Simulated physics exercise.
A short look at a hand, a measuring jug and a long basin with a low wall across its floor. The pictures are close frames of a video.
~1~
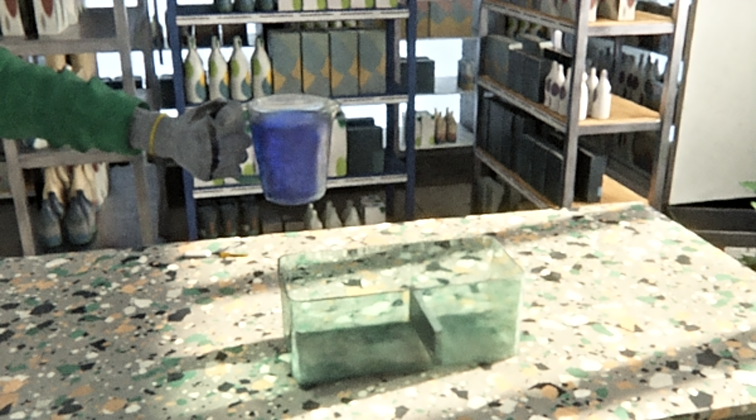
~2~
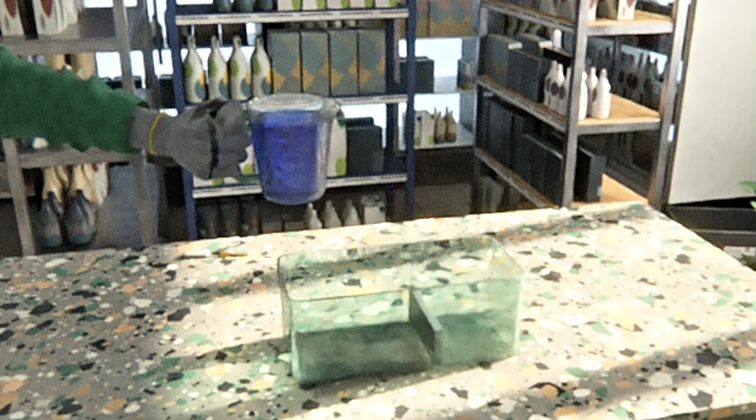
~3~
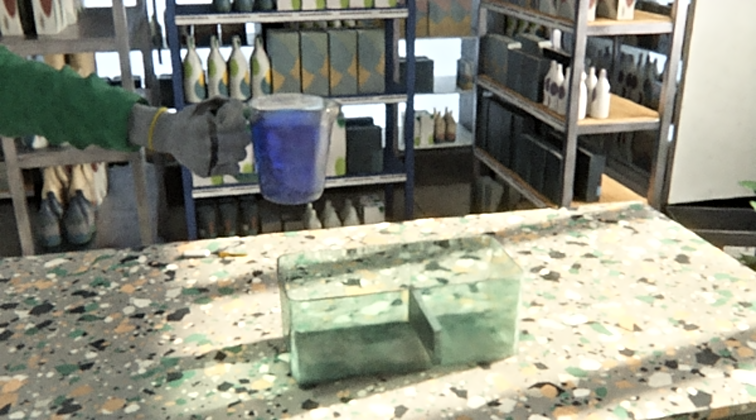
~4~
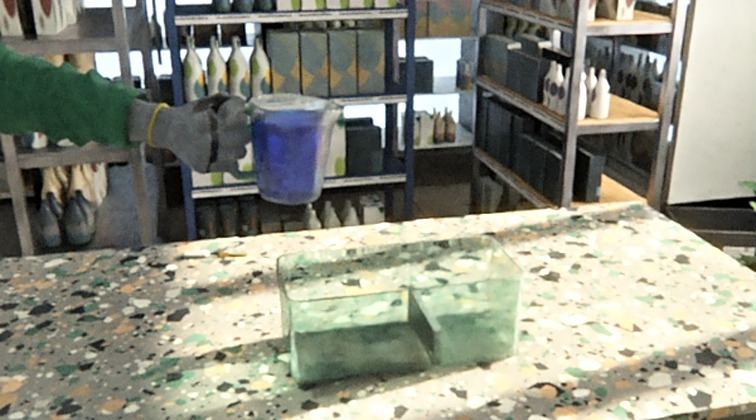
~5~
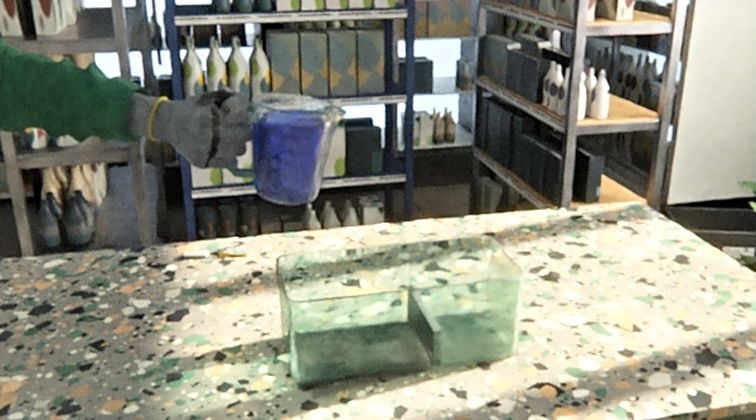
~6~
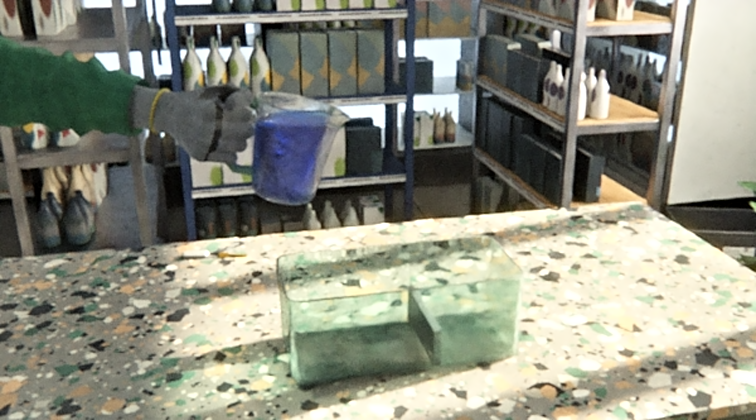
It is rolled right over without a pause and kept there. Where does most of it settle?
The left part.
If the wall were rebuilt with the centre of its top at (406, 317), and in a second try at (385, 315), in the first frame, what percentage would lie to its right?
Near 65 % and 95 %.
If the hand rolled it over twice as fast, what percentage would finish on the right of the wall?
Roughly 5 in a hundred.
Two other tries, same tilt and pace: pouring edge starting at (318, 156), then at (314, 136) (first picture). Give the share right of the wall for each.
Roughly 0 per cent, and 5 per cent.
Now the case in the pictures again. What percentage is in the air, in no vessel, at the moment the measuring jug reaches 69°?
Close to 20 per cent.
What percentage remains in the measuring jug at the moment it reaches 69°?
Near 75 %.
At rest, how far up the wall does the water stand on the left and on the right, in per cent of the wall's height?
The left part 40 per cent, the right part 0.
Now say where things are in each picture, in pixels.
The first picture shows tilt 0°; pouring edge (342, 102); surface from (251, 119) to (330, 115); the long basin's rim runs from (282, 279) to (509, 256); the wall's top is at (425, 307).
The second picture shows tilt 1°; pouring edge (342, 103); surface from (251, 119) to (330, 115).
The third picture shows tilt 2°; pouring edge (343, 104); surface from (252, 118) to (330, 115).
The fourth picture shows tilt 5°; pouring edge (344, 107); surface from (252, 118) to (332, 116).
The fifth picture shows tilt 9°; pouring edge (347, 110); surface from (255, 119) to (334, 117).
The sixth picture shows tilt 13°; pouring edge (350, 115); surface from (257, 120) to (339, 117).
A moment on, the tilt is 69° and 76 per cent is still to pour, 3 is left of the wall and 0 right of it.
Next, the tilt is 96° and 27 per cent is still to pour, 42 is left of the wall and 5 right of it.
Then the tilt is 98° and 3 per cent is still to pour, 82 is left of the wall and 5 right of it.
Later the tilt is 98° and 0 per cent is still to pour, 89 is left of the wall and 7 right of it.
At rest 90 per cent lies left of the wall, 7 right of it and 3 outside.
